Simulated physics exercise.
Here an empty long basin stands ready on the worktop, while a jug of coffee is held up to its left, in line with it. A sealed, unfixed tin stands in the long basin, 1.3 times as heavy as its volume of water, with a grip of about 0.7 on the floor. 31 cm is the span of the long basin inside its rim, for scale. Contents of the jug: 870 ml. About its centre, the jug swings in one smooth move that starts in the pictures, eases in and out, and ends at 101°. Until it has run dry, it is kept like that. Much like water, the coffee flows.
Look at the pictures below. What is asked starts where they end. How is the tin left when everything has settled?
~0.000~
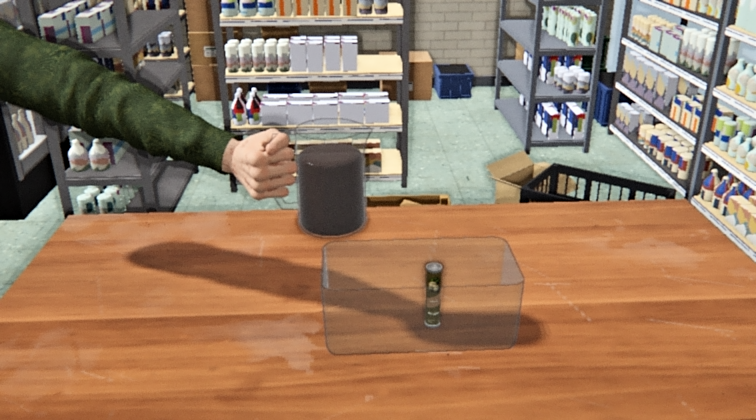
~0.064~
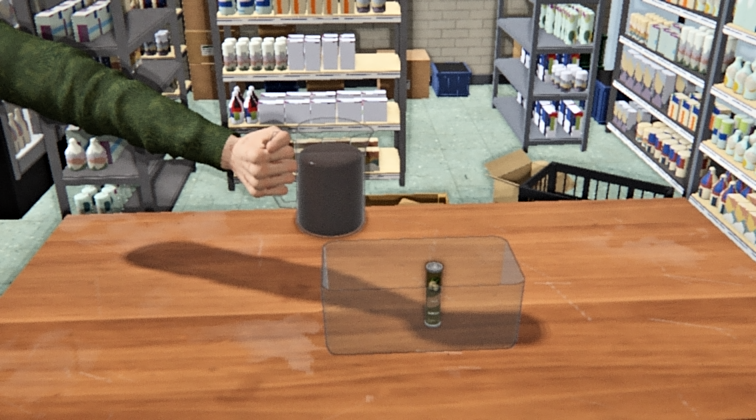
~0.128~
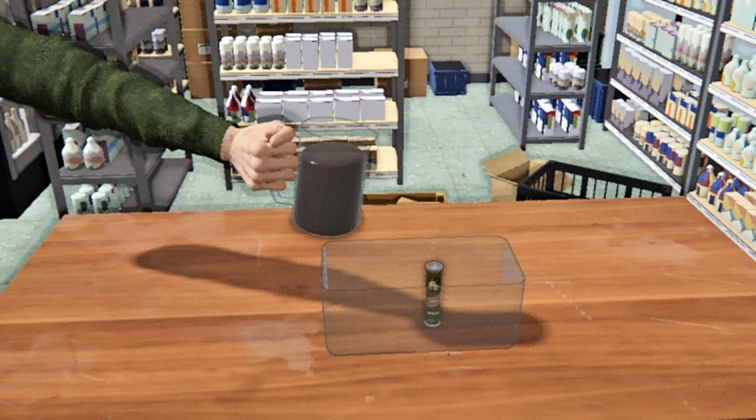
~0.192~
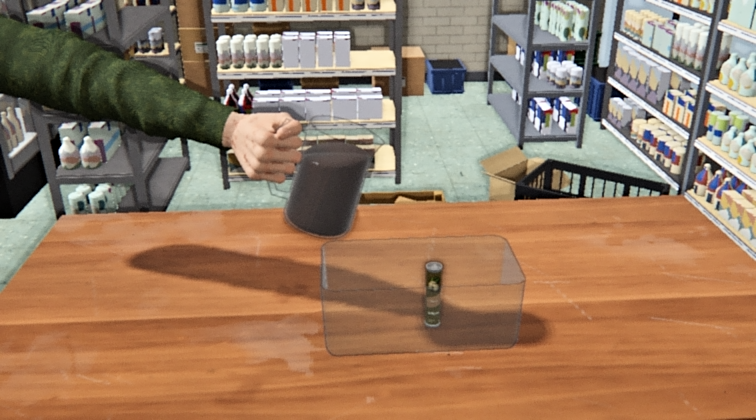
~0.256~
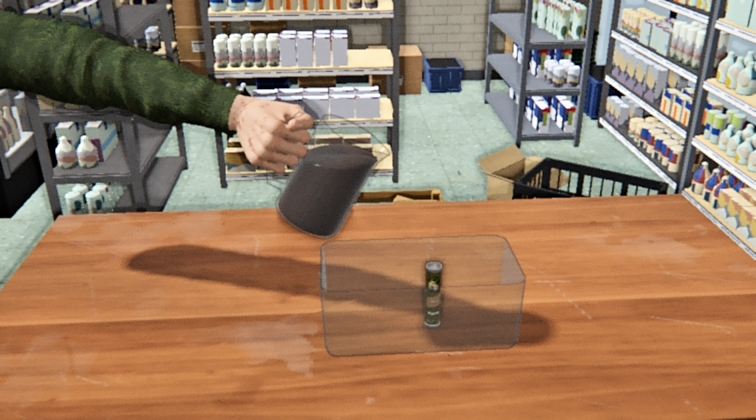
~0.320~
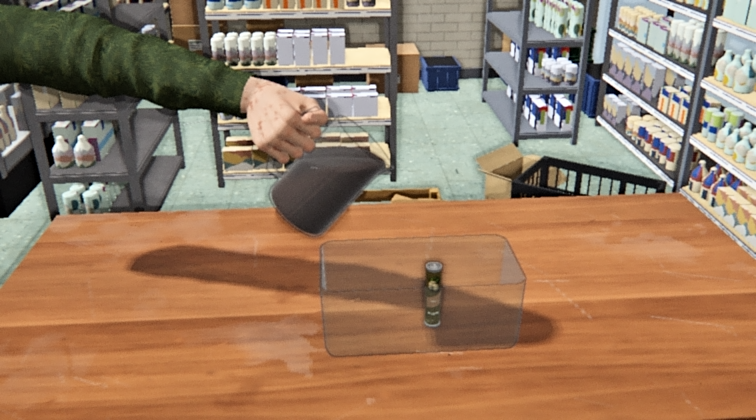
I reckon it can't hold on.
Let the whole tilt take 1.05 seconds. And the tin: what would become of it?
So the tin will tip over.
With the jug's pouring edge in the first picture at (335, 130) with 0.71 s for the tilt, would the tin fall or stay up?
It tumbles.
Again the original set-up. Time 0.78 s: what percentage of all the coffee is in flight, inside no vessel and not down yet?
Close to 22 per cent.
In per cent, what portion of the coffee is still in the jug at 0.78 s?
34 %.
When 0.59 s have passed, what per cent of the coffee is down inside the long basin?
I reckon close to 7 percent of it.
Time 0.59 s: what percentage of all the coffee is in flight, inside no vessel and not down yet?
Share: Roughly 18 per cent.
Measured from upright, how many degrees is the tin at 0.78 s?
Near 10 degrees.
After 0.59 s the tilt is 94° and 75 per cent is still to pour; the tin stands where it began.
After 0.78 s the tilt is 101° and 34 per cent is still to pour; the tin leans 11°.
After 0.99 s the tilt is 101° and 12 per cent is still to pour; the tin lies on its side.
After 1.21 s the tilt is 101° and 4 per cent is still to pour; the tin lies on its side.
In the end the tin lies on its side.
